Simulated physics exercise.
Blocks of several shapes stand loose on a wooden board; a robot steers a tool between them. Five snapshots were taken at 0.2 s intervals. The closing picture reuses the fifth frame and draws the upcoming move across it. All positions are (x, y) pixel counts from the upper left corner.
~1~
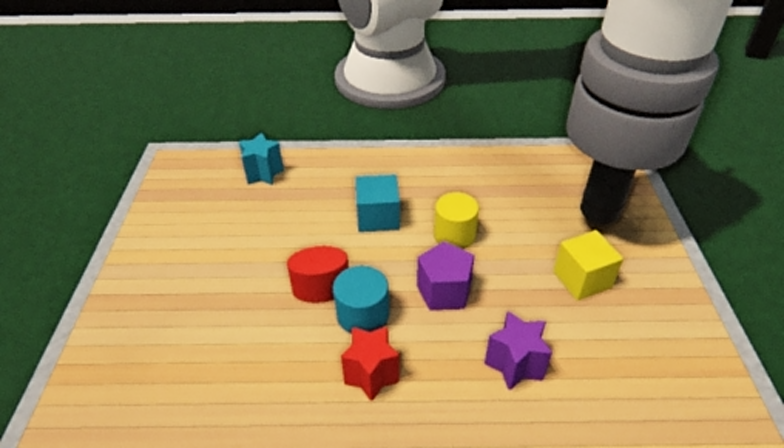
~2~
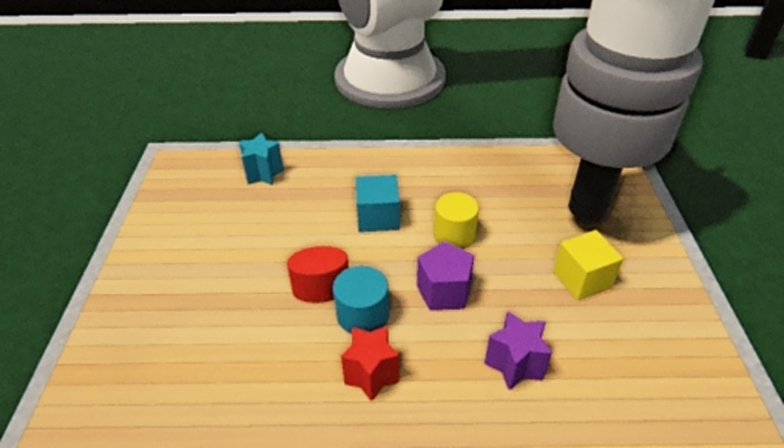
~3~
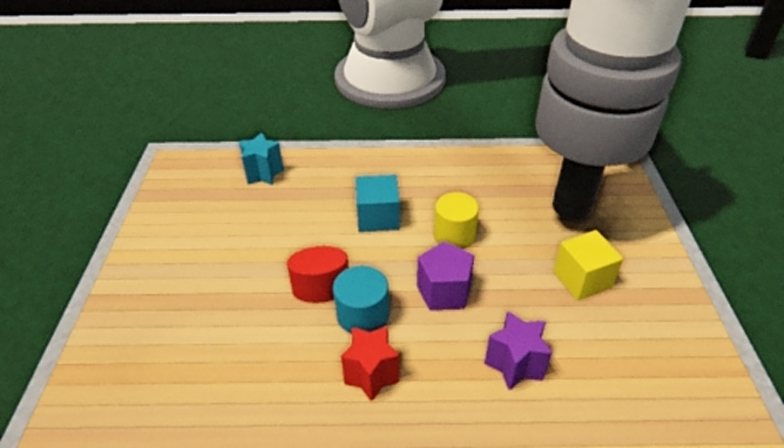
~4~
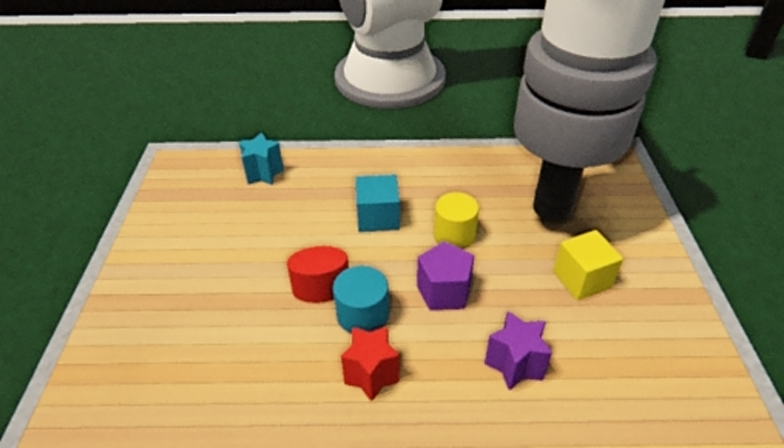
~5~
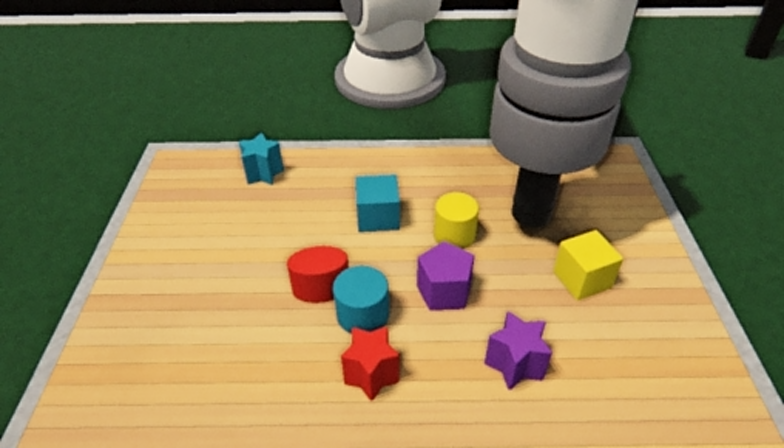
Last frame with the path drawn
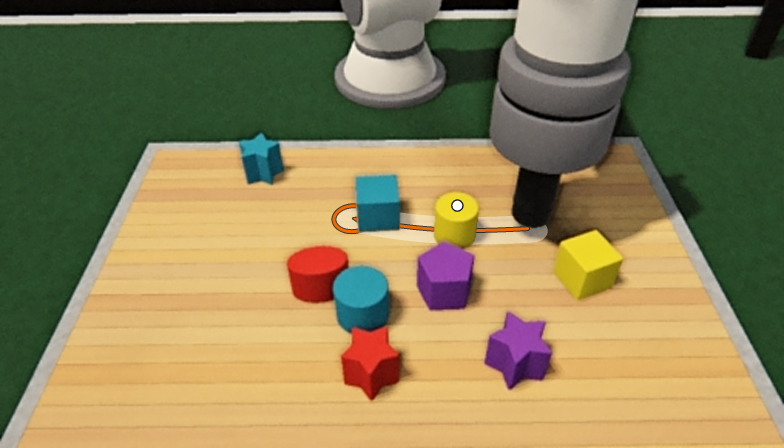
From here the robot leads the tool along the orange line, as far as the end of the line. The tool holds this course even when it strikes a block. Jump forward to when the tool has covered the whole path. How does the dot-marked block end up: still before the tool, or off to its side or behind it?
It is off to the side or behind.
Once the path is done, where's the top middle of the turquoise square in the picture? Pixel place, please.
About (306, 183).
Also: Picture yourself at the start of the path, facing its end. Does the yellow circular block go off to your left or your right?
It moves off to the left.
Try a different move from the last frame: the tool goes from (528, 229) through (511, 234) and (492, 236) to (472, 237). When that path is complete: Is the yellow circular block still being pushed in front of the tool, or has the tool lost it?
Most likely the yellow circular block stays ahead.
Path on the board, from (528, 229) over (469, 230) and (410, 227) to (353, 218); the dot is on the yellow circular block.
What follows on the original path. One third of the way, tool at (468, 217); yellow circular block at (430, 208).
Two thirds of the way, tool at (408, 214); turquoise square at (361, 188), turned 55° clockwise; yellow circular block at (377, 216).
At the end, tool at (352, 205); turquoise square at (306, 183), turned 45° clockwise; purple five-sided block in place; yellow circular block at (357, 220).
